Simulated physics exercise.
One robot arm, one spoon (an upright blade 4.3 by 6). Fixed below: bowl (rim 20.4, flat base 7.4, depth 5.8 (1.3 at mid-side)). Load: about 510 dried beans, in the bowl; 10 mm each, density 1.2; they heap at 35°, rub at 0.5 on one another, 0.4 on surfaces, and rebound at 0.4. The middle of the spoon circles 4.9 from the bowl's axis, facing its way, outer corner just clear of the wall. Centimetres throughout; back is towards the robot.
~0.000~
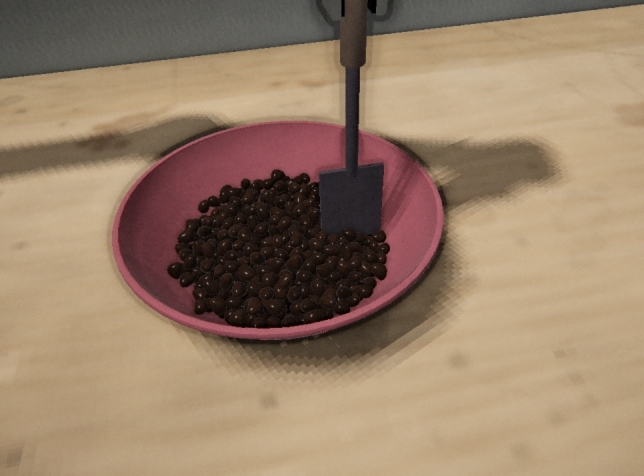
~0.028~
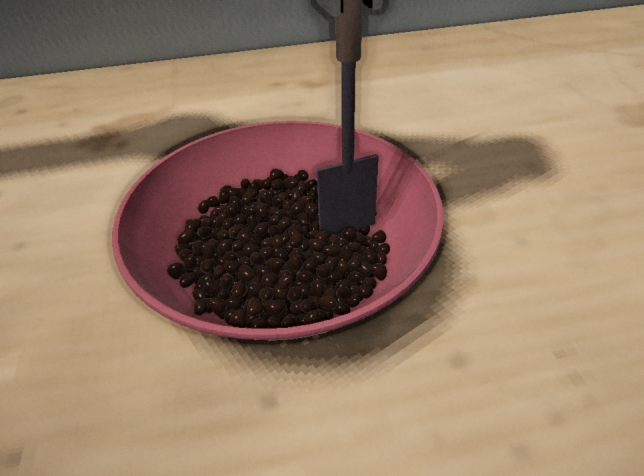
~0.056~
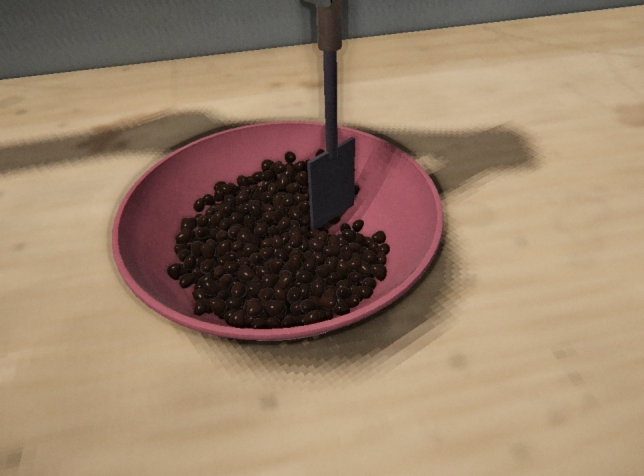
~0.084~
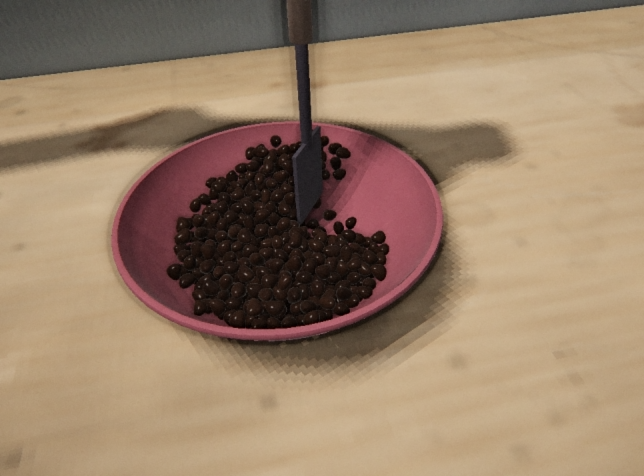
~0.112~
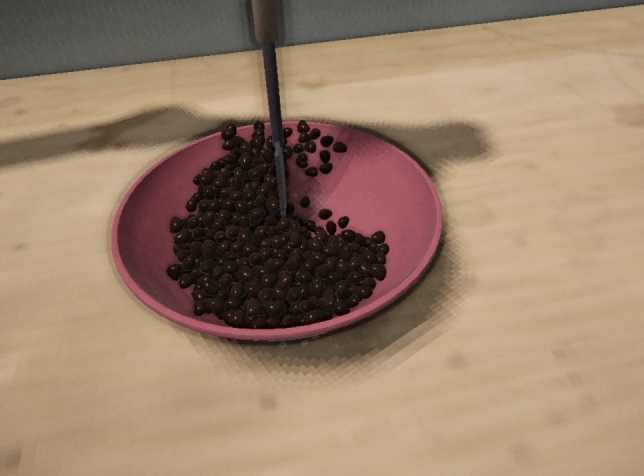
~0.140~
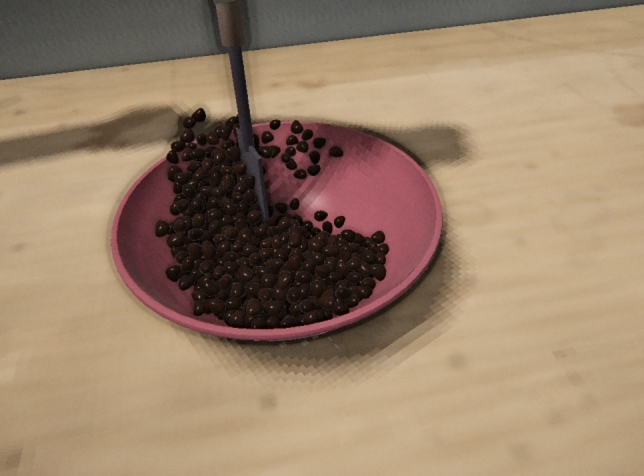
The clip shows a dark, flat-bladed tool standing upright in a pink bowl of small dark beans; it sweeps leftward while turning edge-on, pushing beans into a heap at the back left and baring the bowl's surface behind it.
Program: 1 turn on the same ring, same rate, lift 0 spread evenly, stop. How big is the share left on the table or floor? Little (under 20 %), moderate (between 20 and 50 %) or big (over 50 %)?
On the table or floor the share is moderate, between 20 and 50 %.
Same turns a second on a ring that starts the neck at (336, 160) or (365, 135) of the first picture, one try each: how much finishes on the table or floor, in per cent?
About 15 and 25 per cent.
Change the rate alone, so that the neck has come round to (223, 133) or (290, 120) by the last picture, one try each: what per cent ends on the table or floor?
Some 35 and 10 per cent.
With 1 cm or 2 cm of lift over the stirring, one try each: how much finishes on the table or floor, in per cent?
About 25 and 15 per cent.
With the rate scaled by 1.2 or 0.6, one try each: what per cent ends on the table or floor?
Some 40 and 10 per cent.
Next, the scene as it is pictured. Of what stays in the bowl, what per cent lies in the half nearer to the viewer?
Some 35 per cent.
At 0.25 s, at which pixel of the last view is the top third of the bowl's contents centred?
Near (190, 273).
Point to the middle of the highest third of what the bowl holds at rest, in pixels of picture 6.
Around (324, 188).
After 0.25 s, 199° round, highest piece 9 above the table; 471 in the bowl, 2 on the table or floor, 41 in flight or on the tool.
After 0.36 s, 295° round, highest piece 9 above the table; 397 in the bowl, 53 on the table or floor, 64 in flight or on the tool.
After 0.62 s, 0° round, highest piece 6 above the table; 345 in the bowl, 169 on the table or floor.
After 1.32 s, 0° round, highest piece 6 above the table; 345 in the bowl, 169 on the table or floor.
At rest, 345 in the bowl, 169 on the table or floor. That is 33 % on the table or floor.
